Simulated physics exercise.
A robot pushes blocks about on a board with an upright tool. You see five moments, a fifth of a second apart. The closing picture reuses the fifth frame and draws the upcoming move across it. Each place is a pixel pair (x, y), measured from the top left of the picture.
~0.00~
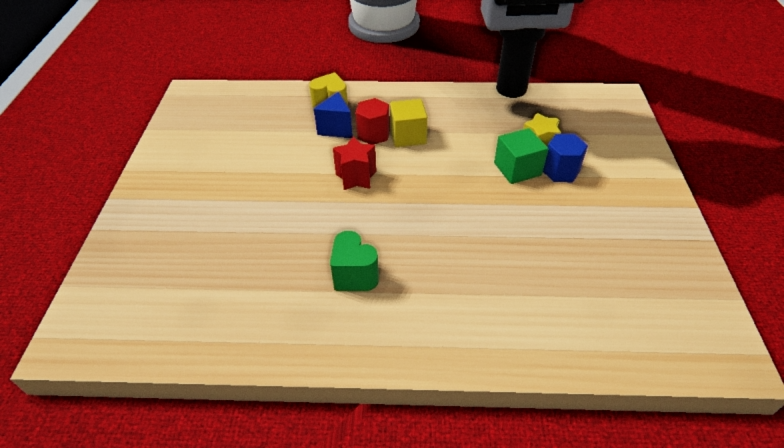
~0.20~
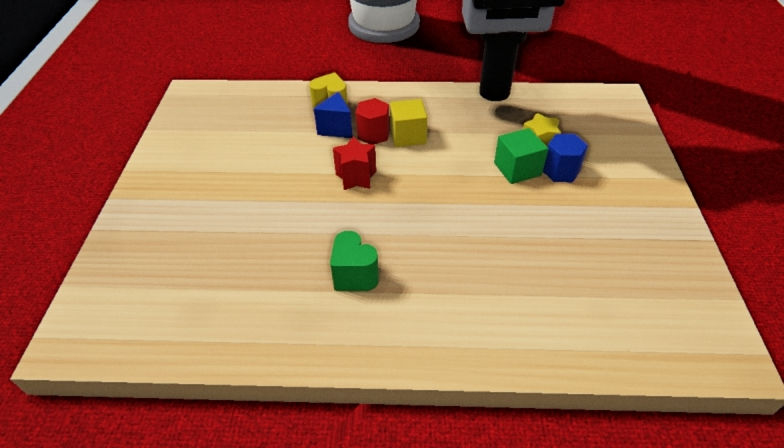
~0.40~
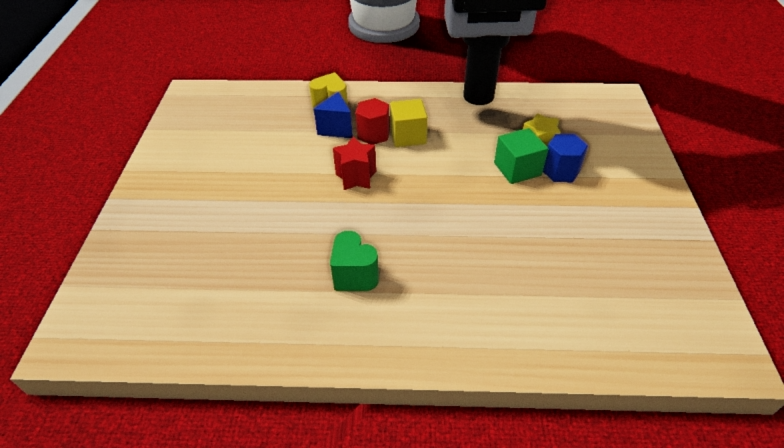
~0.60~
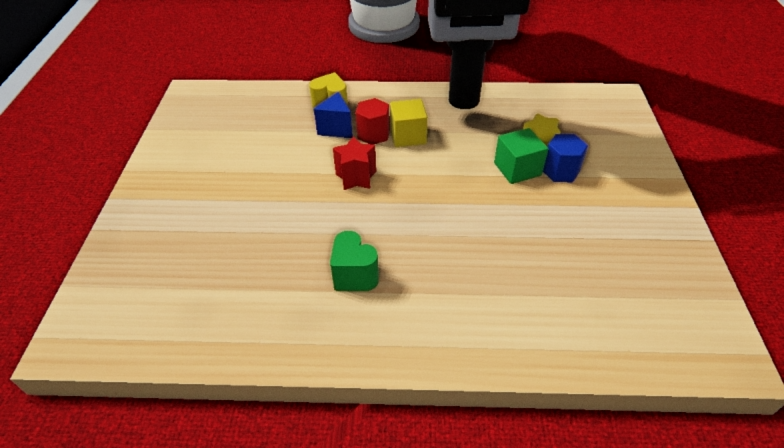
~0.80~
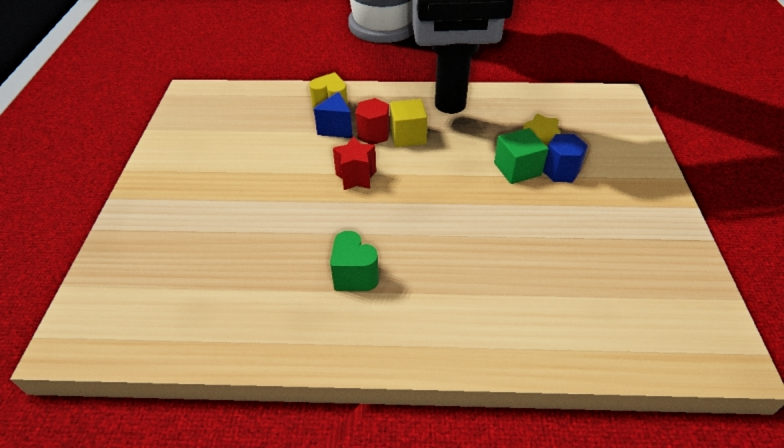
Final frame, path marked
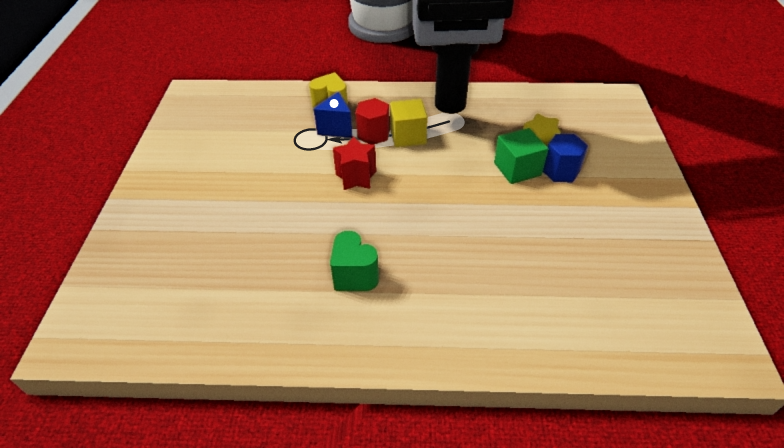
On a wooden board over red cloth, a robot's upright black tool moves left along the far edge past still coloured blocks.
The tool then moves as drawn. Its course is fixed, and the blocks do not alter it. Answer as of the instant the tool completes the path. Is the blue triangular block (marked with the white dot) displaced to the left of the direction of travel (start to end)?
In short: No.
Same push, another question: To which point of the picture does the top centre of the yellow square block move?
When the path ends, it will be at (287, 131).
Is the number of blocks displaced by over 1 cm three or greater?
Short answer: Yes.
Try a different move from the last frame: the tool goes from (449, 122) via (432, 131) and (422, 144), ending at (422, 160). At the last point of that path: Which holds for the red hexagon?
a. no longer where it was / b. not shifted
My answer is option a.
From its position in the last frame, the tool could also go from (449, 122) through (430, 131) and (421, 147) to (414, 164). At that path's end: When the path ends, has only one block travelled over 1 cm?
No, that is not what happens.
The drawn path runs from (449, 122) over (383, 137) to (311, 139); the dot is on the blue triangular block.
The first path, step by step. One third of the way, tool (405, 116); blue triangular block (319, 107), turned 60° clockwise; red hexagon (341, 117), turned 15° anticlockwise; yellow square block (374, 116).
Two thirds of the way, tool (356, 122); blue triangular block (313, 107), turned 75° clockwise; red hexagon (295, 134), turned 40° anticlockwise; yellow square block (328, 125), turned 20° anticlockwise.
At the end, tool (308, 123); yellow heart-shaped block not moved; blue triangular block (291, 100), turned 75° clockwise; red hexagon (263, 150), turned 70° anticlockwise; yellow square block (287, 131), turned 55° anticlockwise.
